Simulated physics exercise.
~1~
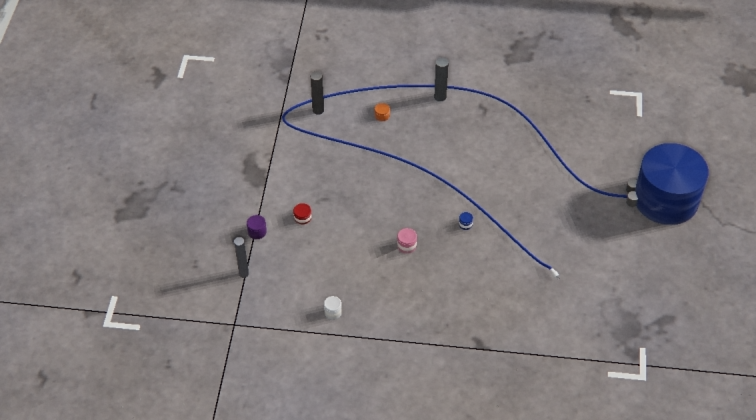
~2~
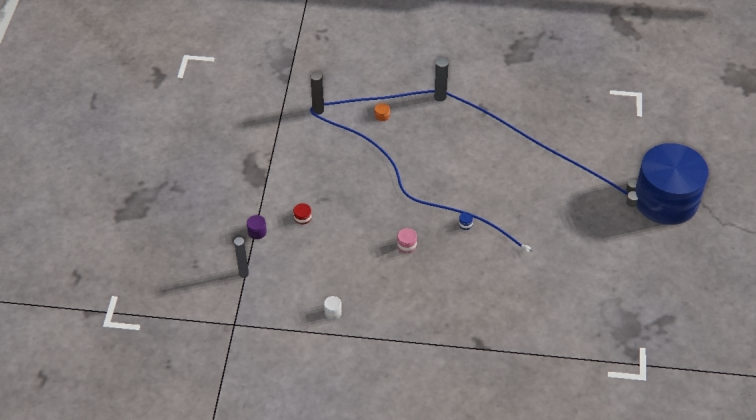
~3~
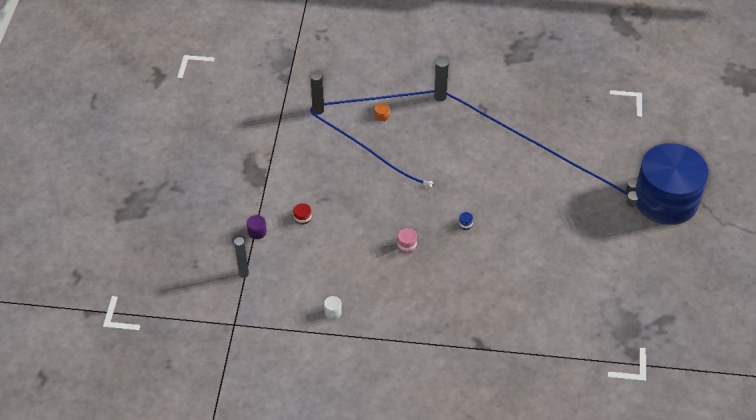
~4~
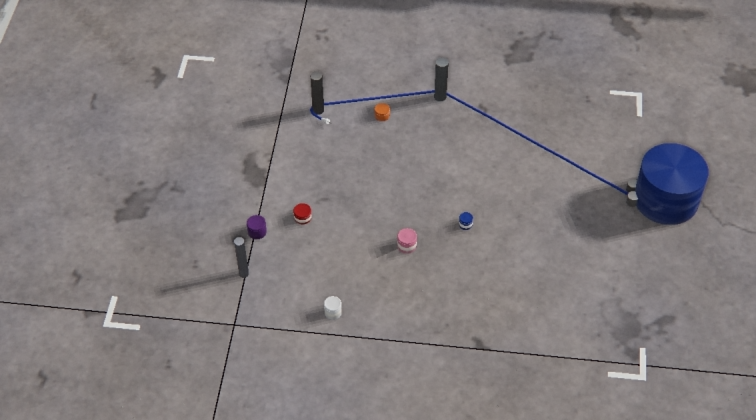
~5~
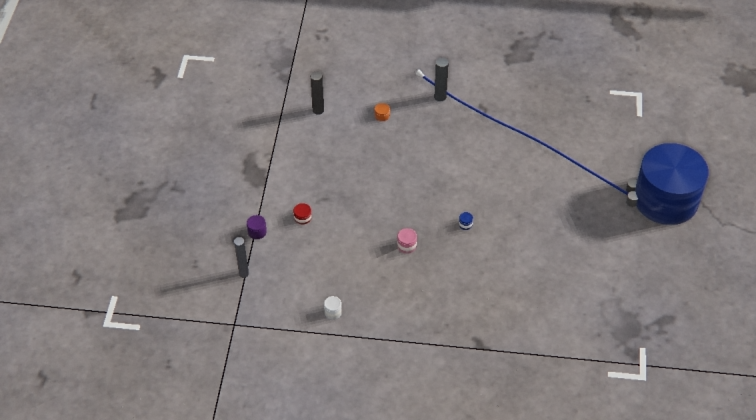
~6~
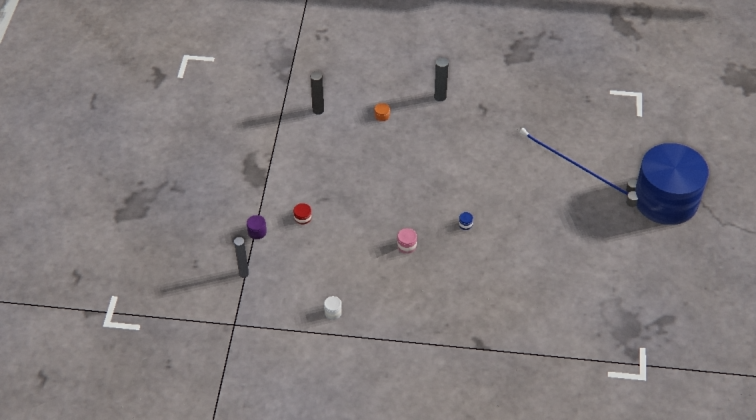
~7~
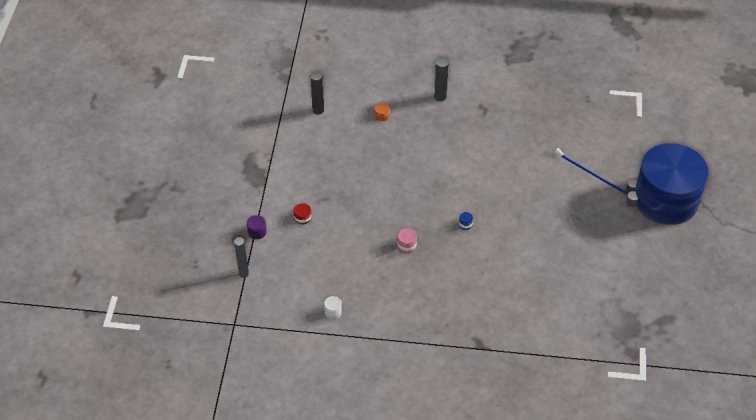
Blue cord reeling into a blue drum, pulling taut around two dark posts, slipping free and stopping with a short end out.
